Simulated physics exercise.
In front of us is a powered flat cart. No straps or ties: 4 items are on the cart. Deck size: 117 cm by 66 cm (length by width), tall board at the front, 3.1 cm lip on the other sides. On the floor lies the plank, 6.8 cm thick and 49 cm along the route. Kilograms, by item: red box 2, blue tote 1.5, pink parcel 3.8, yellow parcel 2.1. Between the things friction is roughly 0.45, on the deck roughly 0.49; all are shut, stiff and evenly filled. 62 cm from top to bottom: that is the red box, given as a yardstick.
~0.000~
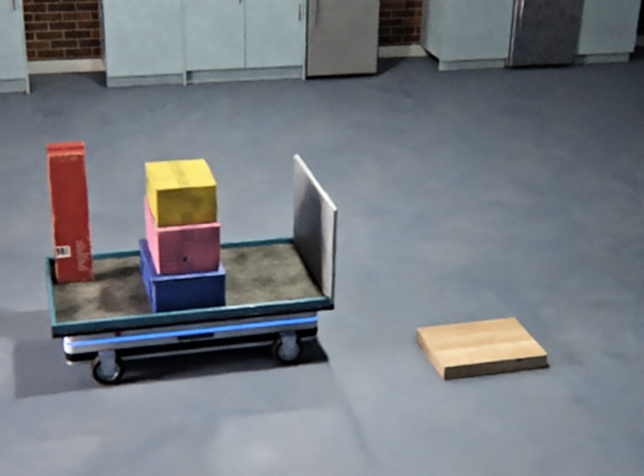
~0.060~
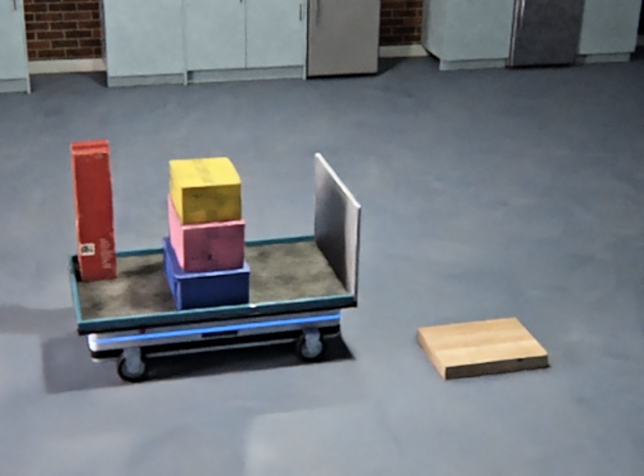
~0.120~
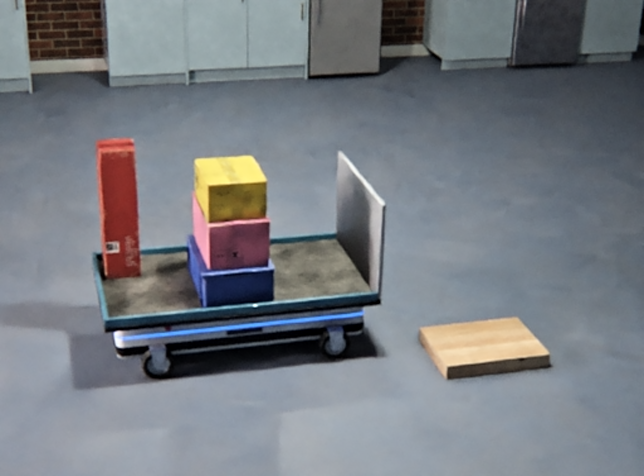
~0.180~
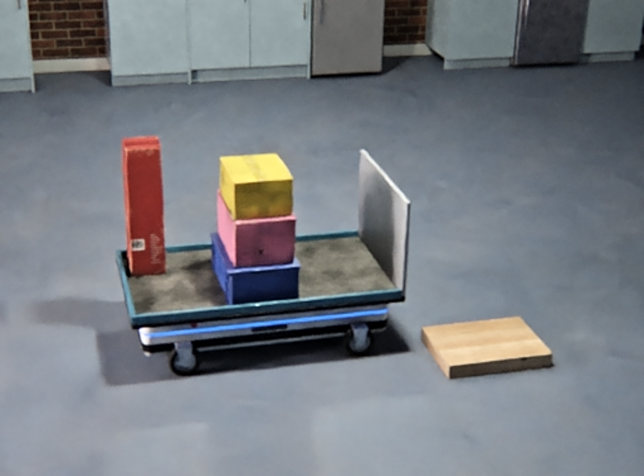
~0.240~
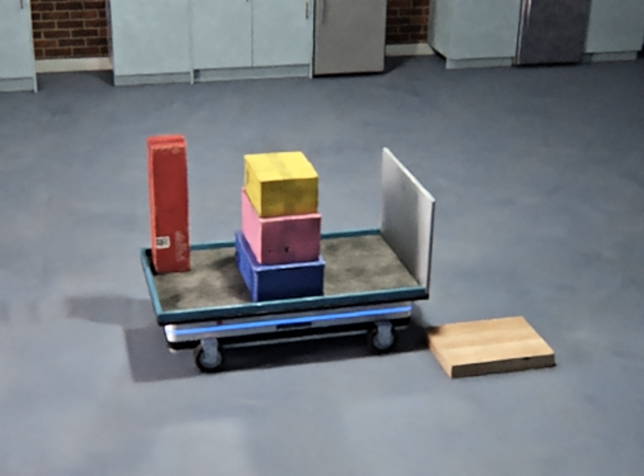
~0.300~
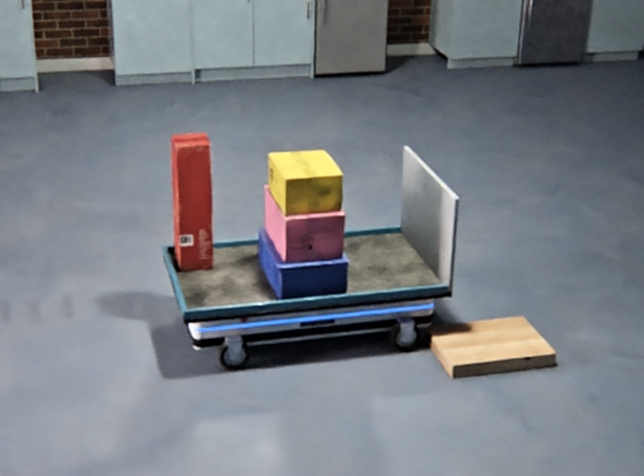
Across a grey floor in front of pale cabinets, a flat cart carrying a tall red box and a stack of blue, pink and yellow boxes rolled steadily right, up close to a wooden plank.
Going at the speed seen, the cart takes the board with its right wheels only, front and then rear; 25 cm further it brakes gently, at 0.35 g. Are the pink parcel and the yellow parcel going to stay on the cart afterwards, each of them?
The pink parcel does not stay; the yellow parcel does not stay.
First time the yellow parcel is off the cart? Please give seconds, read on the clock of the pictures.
Answer: Near 1.3 s.
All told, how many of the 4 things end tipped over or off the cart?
That comes to 3.
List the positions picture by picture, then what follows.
Cart has run 0 cm; pink parcel (182, 232); yellow parcel (181, 192), in the first picture.
Cart has run 10 cm; red box (94, 211); blue tote (205, 271), in the second picture.
Cart has run 20 cm; red box (119, 209); blue tote (229, 269), in the third picture.
Cart has run 31 cm; red box (144, 207); blue tote (254, 266), in the fourth picture.
Cart has run 41 cm; red box (169, 205); blue tote (279, 263), in the fifth picture.
Cart has run 51 cm; pink parcel (303, 221); yellow parcel (305, 182), in the sixth picture.
Around 0.70 s, cart has run 119 cm; yellow parcel shifted 20 cm near (414, 161); pink parcel shifted 16 cm near (418, 201); red box at 8° to upright.
Around 1.20 s, cart has run 204 cm; yellow parcel at 25° to upright near (577, 139); pink parcel at 24° to upright near (582, 178); blue tote at 24° to upright.
Around 1.50 s, cart has run 246 cm; pink parcel and yellow parcel now off the cart; blue tote at 27° to upright.
Around 2.00 s, cart has run 258 cm, stopped; red box at 32° to upright; blue tote shifted 8 cm.
Finally (2.8 s), off the cart, pink parcel and yellow parcel; on their side or leaning hard on the cart, red box; the last one still in place (within 10 cm). In the last view, pink parcel near (636, 184), yellow parcel near (616, 186).
